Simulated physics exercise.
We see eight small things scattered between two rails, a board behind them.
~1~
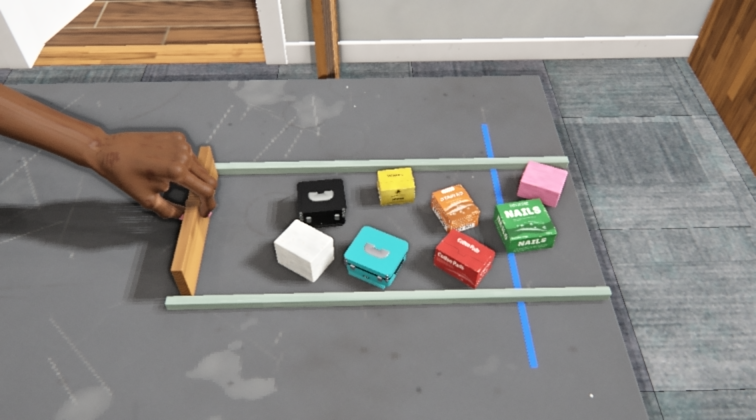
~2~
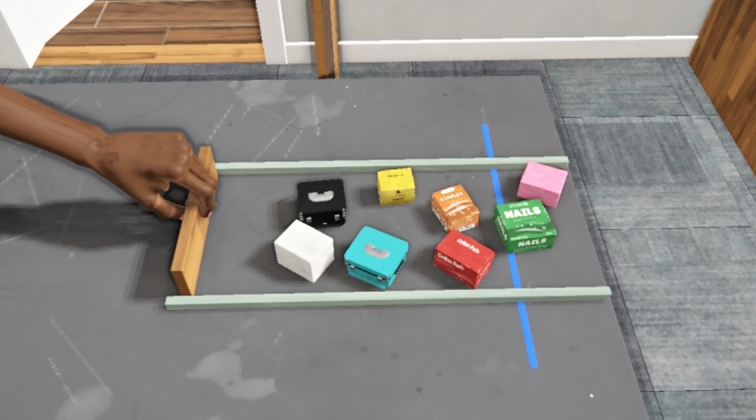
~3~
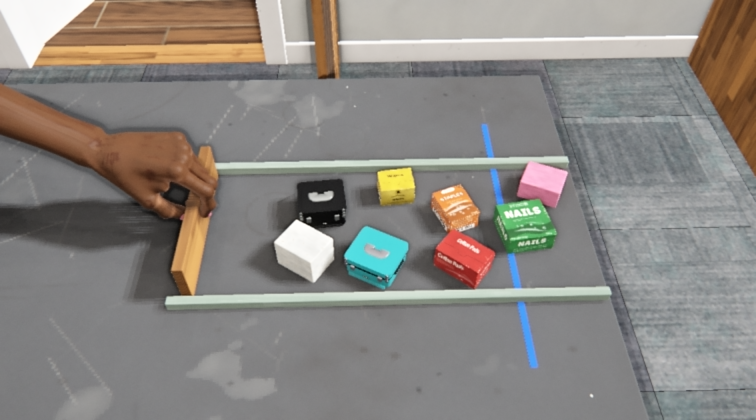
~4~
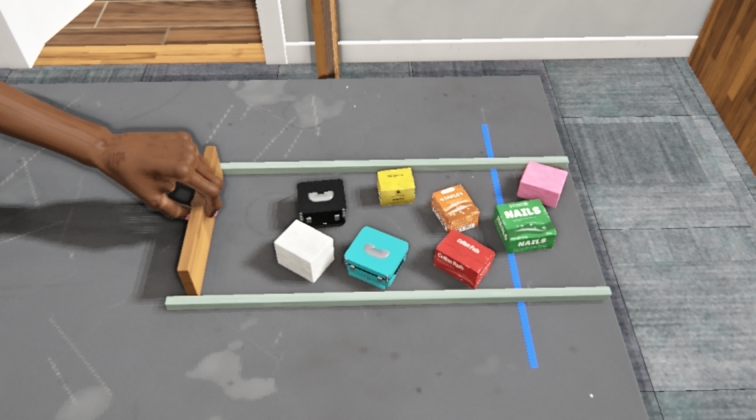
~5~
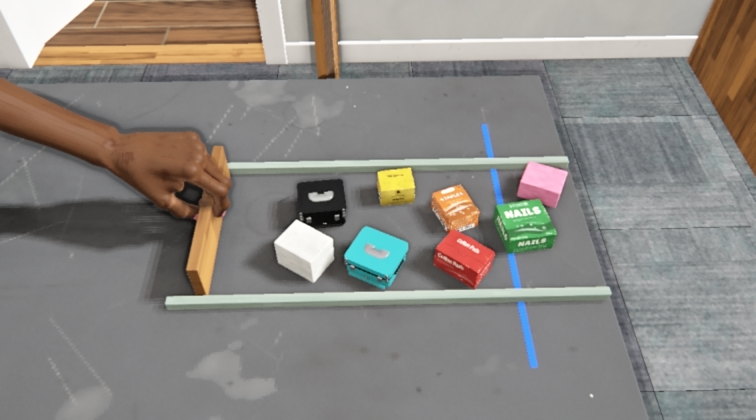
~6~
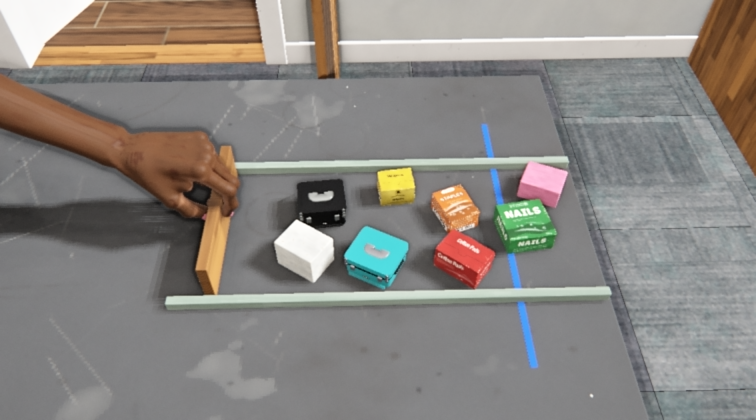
A hand reaches in from the left and grips an upright wooden board on a dark grey tabletop, seen from above at an angle. Between two pale green rails sit eight small objects: black, white, turquoise and yellow ones nearer the board, orange and red further right, and green and pink by a blue tape line. The hand first stays still, then slides the board slightly right, touching none of them.
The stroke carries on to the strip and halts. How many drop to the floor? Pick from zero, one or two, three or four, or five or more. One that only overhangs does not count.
Here the number that fall off is one or two.
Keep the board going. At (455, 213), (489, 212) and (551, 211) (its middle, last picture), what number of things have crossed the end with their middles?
In that order 0, 2 and 5.
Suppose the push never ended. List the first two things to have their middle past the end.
The order is the red box, the green box.
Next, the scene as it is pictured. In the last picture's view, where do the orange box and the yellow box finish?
The orange box stops around (568, 215); the yellow box around (510, 174).
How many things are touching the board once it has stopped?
That makes 3.
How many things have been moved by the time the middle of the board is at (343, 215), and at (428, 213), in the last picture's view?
5 and 7.
Early on, none off yet; pink block at rest near (542, 184); green box at rest near (524, 226); red box moving near (472, 259).
Finally, the number that fall off is one or two; lost, red box and green box.
